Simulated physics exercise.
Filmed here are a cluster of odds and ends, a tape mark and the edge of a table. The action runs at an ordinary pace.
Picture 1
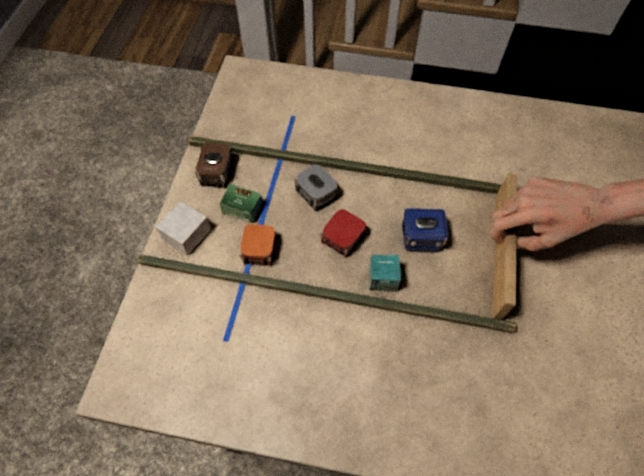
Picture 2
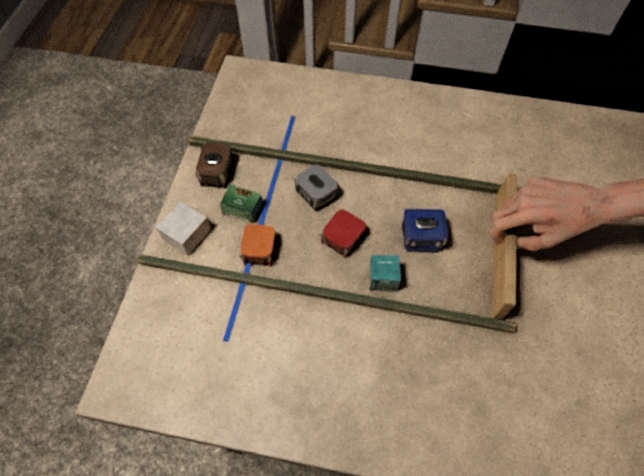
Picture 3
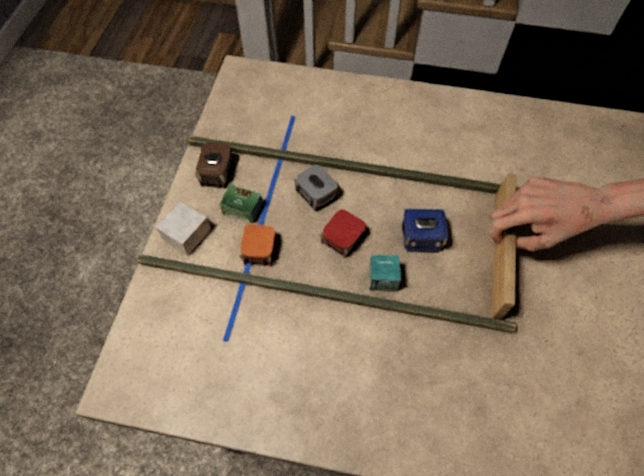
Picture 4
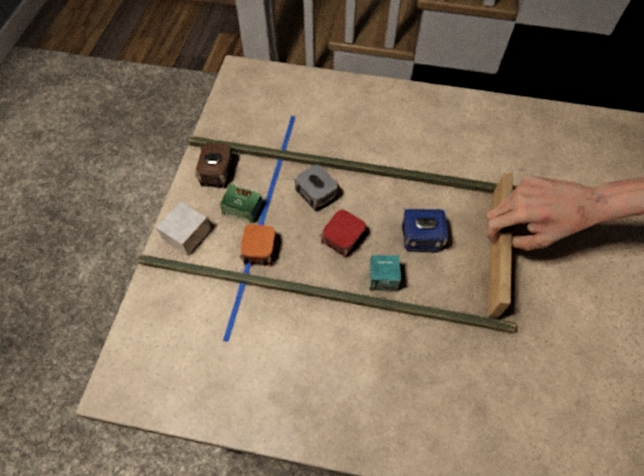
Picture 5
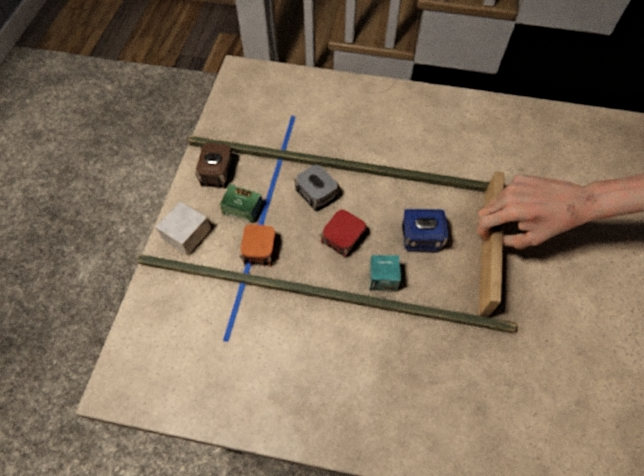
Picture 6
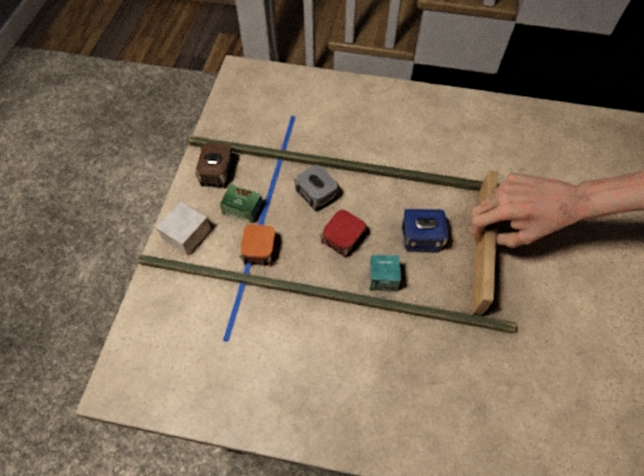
On a speckled tabletop, a hand slides a wooden board slightly left between two green rails, the scattered small blocks staying still.
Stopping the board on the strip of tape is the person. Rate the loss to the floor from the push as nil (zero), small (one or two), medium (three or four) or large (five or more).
The loss is nil.
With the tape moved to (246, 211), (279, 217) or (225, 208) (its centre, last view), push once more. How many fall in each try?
Try by try, 0, 0 and 1.
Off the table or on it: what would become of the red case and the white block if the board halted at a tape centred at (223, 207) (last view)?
I'd say the red case stays up, while the white block does not stay.
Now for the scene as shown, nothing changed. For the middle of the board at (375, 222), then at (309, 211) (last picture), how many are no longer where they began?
Tally at point one: 3; at point two: 6.
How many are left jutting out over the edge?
That comes to 0 of them.
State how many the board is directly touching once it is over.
That number would be 3.
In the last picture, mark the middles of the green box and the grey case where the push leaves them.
Green box at about (209, 192), grey case at about (262, 168).
Soon after, none off yet; white block at rest near (184, 228); brown case at rest near (215, 165); green box at rest near (242, 204).
In the end, the number that fall off is zero.
